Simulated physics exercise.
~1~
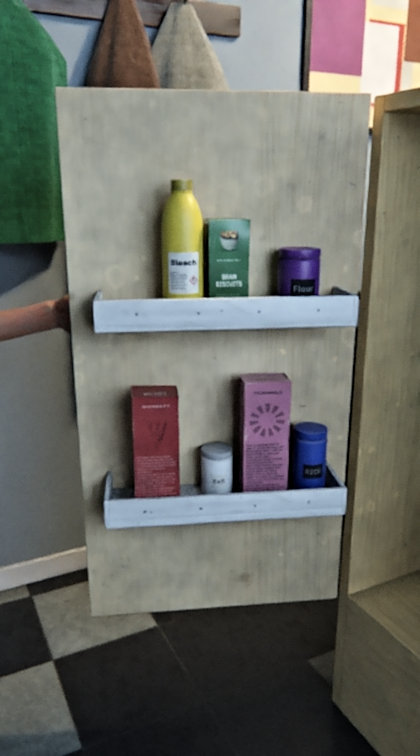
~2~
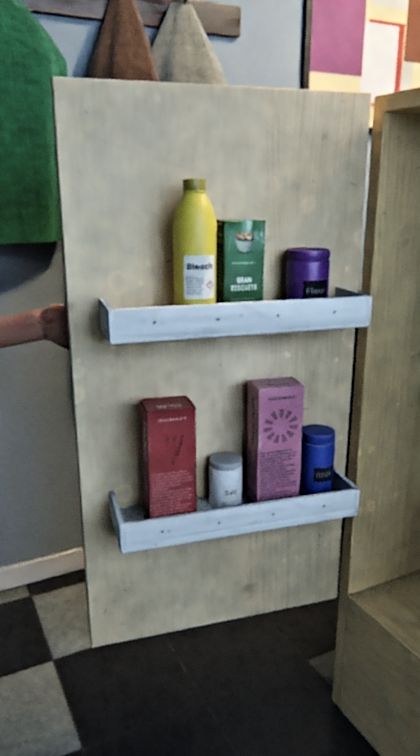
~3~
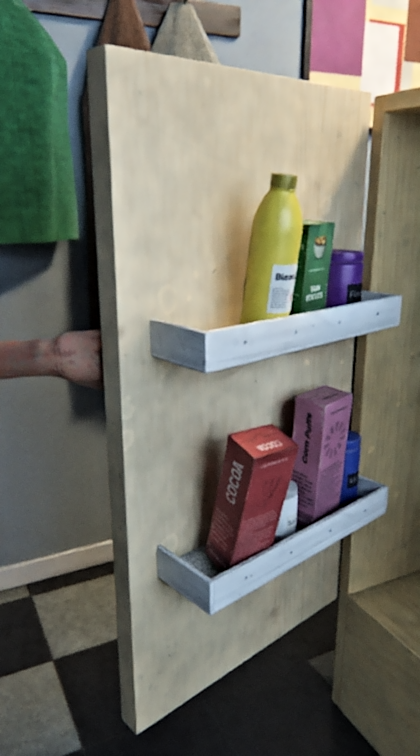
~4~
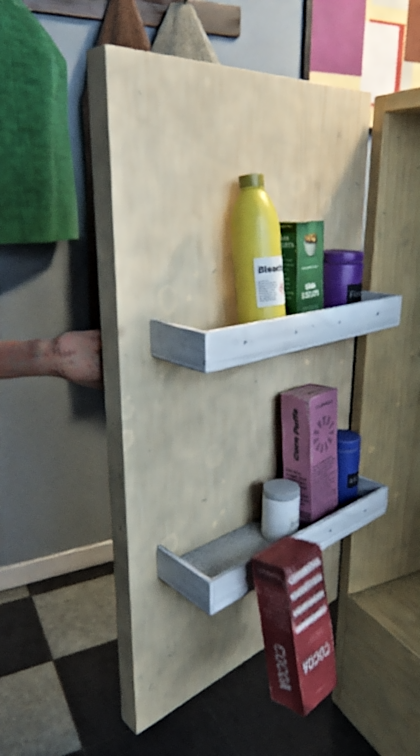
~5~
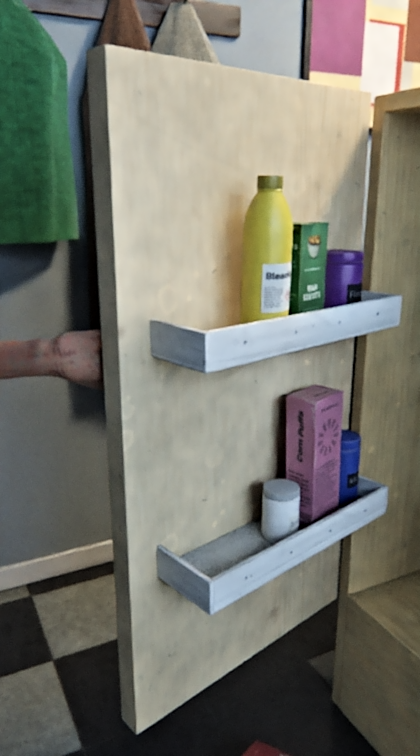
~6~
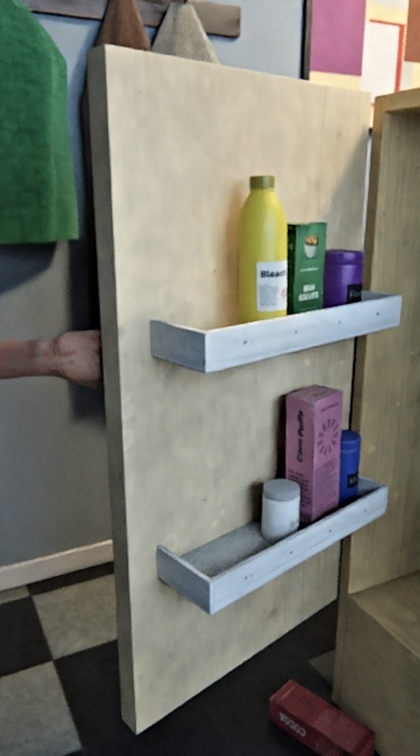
The video shows a hand swinging a wooden larder door holding two racks of containers, then stopping it abruptly. The red carton leans, tips over the lower rail and drops upside down to the floor, where it lies on its side while the other items stay on their racks.
